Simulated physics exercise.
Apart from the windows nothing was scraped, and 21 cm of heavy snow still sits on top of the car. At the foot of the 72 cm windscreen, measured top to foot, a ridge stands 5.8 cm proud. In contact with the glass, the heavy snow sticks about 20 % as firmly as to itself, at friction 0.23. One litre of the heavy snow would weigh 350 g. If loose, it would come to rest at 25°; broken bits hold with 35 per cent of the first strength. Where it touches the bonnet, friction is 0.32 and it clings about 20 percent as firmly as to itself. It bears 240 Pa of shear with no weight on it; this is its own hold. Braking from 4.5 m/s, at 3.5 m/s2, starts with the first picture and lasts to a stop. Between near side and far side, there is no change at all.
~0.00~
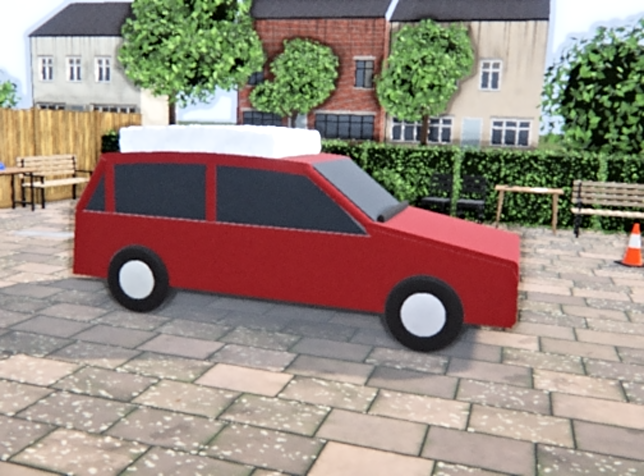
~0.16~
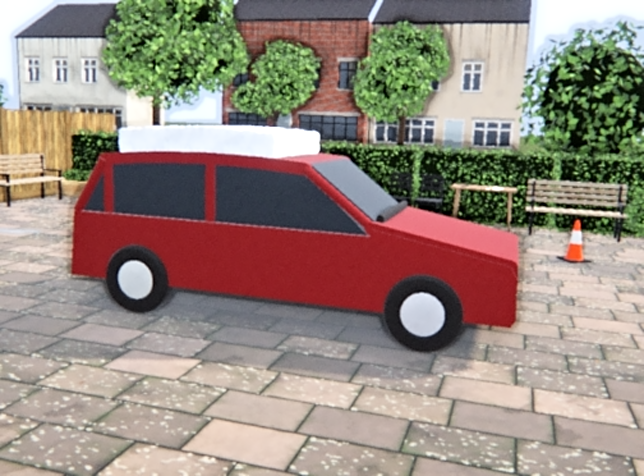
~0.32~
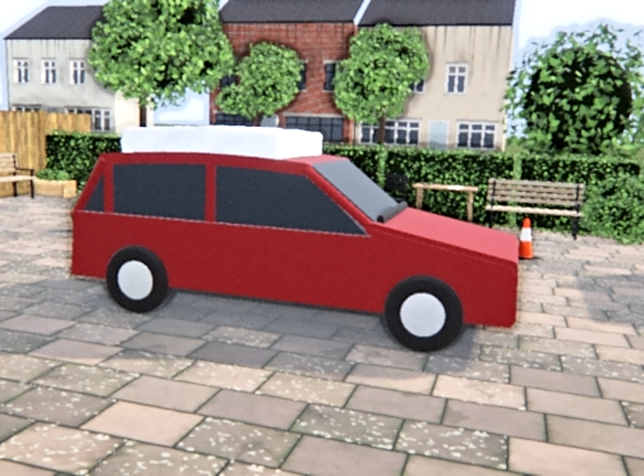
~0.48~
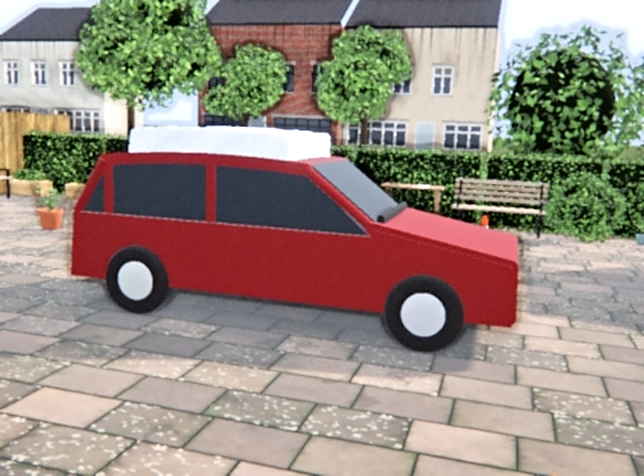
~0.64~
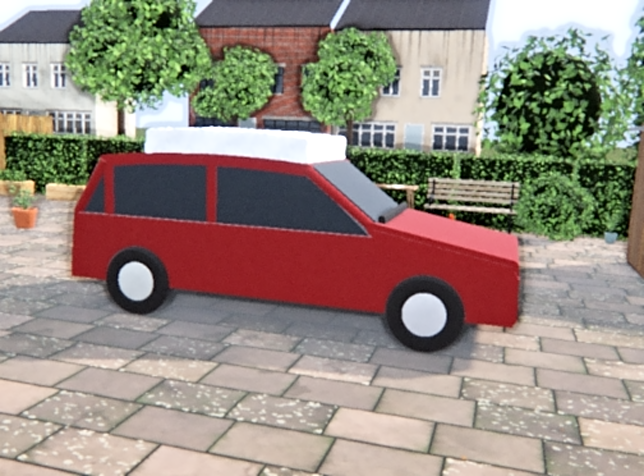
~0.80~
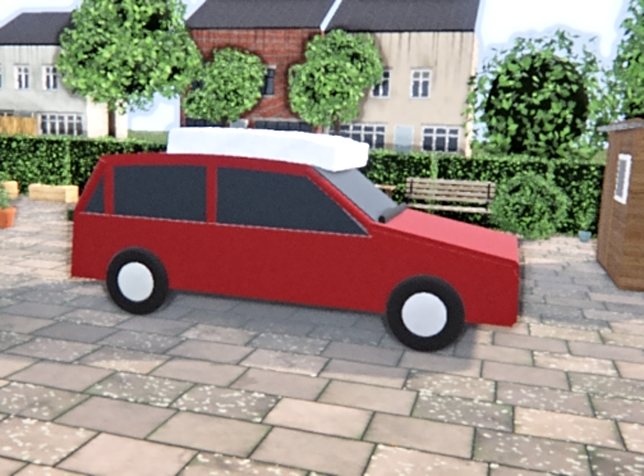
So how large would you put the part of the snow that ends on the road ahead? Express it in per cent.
I would put it near 90 %.
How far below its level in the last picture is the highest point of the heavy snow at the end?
Roughly 60 cm.
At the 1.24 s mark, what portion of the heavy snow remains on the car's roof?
About 18 per cent.
By 1.24 s, 18 % of the snow is on the roof, 39 % on the glass, 43 % on the bonnet and none has gone off the nose.
By 1.75 s, none of the snow is on the roof, 2 % on the glass, 54 % on the bonnet and 44 % has gone off the nose.
By 2.27 s, none of the snow is on the roof, 2 % on the glass, 10 % on the bonnet and 88 % has gone off the nose.
By 2.79 s, none of the snow is on the roof, 2 % on the glass, 8 % on the bonnet and 90 % has gone off the nose.
By 2.89 s, at the end, none of the snow is on the roof, 2 % on the glass, 8 % on the bonnet and 90 % has gone off the nose.
